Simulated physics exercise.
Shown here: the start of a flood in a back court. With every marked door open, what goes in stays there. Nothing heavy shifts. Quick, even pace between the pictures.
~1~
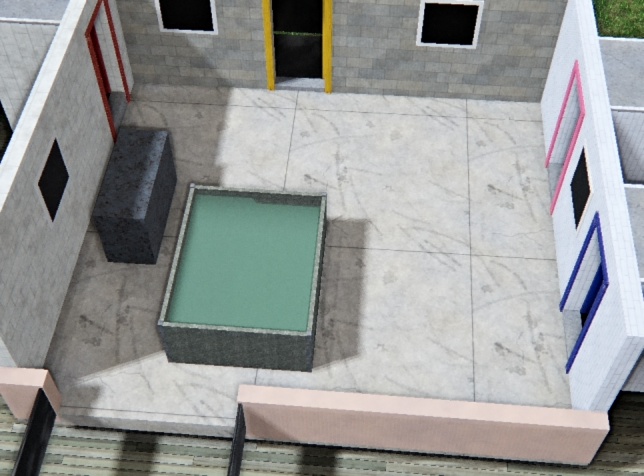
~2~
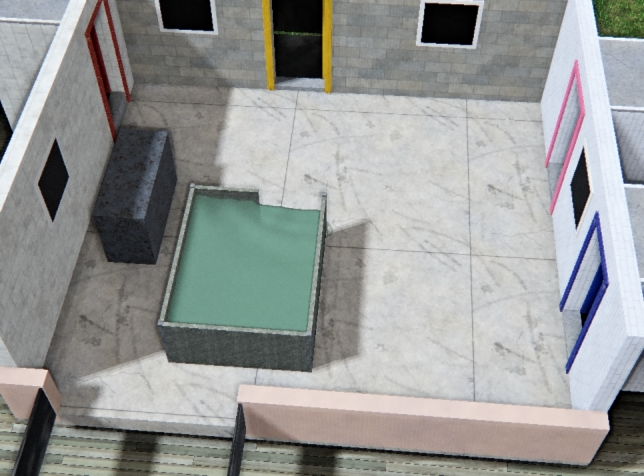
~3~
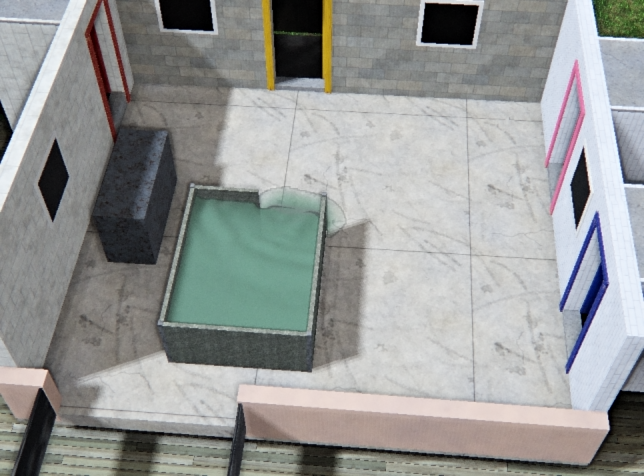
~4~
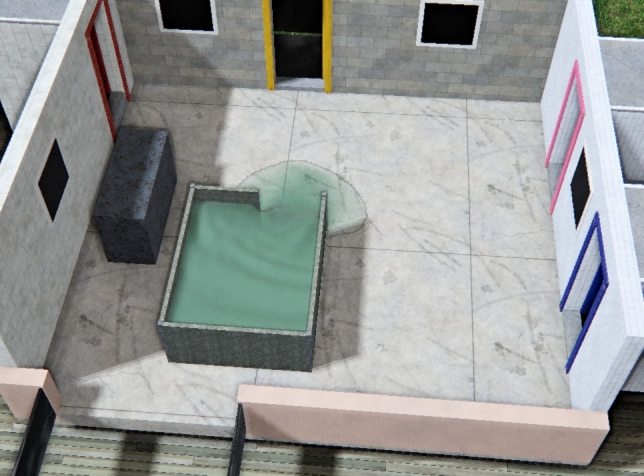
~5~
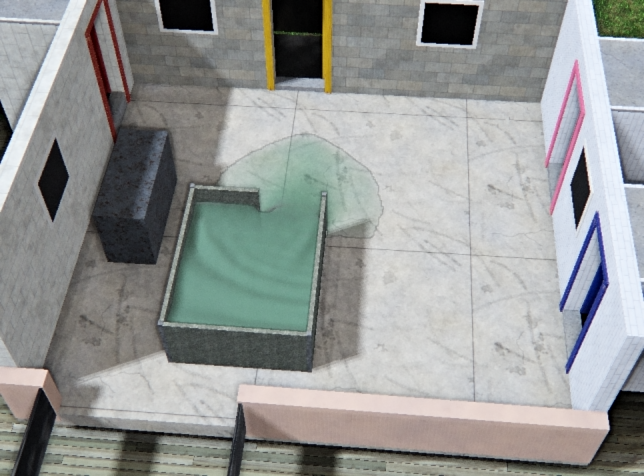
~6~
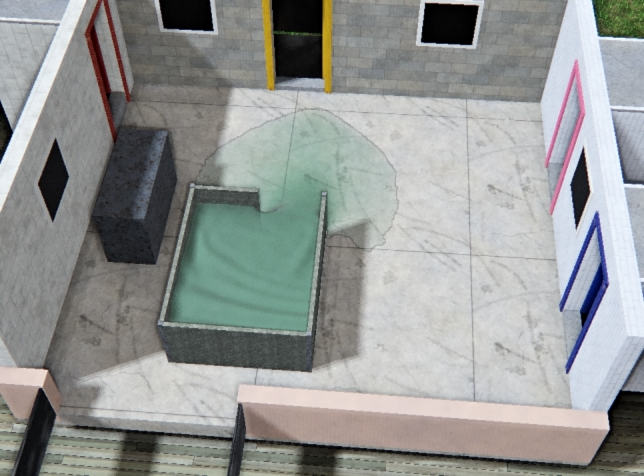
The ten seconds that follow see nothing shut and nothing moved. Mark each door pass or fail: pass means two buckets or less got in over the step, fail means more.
Yellow door - fail, pink door - pass, blue door - pass, red door - pass.
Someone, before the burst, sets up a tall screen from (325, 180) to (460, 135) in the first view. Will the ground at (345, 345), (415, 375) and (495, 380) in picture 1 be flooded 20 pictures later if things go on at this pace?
Results in sequence: Bone-dry / bone-dry / bone-dry.
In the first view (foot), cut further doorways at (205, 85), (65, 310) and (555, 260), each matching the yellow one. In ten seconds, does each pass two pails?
Note: Door one overshoots; door two undershoots; door three undershoots.
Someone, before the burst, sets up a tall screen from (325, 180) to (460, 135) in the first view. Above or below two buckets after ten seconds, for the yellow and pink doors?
With that in place the yellow door receives a larger amount and the pink door receives a larger amount.
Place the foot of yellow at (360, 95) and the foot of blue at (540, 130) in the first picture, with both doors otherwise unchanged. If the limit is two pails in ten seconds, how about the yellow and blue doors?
Looking at it, yellow door tops the limit, and blue door tops the limit.
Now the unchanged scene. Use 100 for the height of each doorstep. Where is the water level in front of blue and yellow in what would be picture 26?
The first sits near 0 in a hundred and the second near 230 in a hundred.
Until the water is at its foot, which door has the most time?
Answer - the door marked blue.
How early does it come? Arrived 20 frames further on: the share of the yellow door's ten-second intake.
Some 70 per cent.
A moment on, water covers 35 % of the floor; the yellow door over two buckets in, the pink door not reached, the blue door not reached, the red door not reached.
Next, water covers 40 % of the floor; the yellow door far over two buckets in, the pink door not reached, the blue door not reached, the red door wet at the sill, nothing in.
Then, water covers 50 % of the floor; the yellow door far over two buckets in, the pink door wet at the sill, nothing in, the blue door not reached, the red door wet at the sill, nothing in.
Later, water covers 85 % of the floor; the yellow door far over two buckets in, the pink door wet at the sill, nothing in, the blue door wet at the sill, nothing in, the red door wet at the sill, nothing in.
In the end, water covers 95 % of the floor; the yellow door far over two buckets in, the pink door wet at the sill, nothing in, the blue door wet at the sill, nothing in, the red door wet at the sill, nothing in.
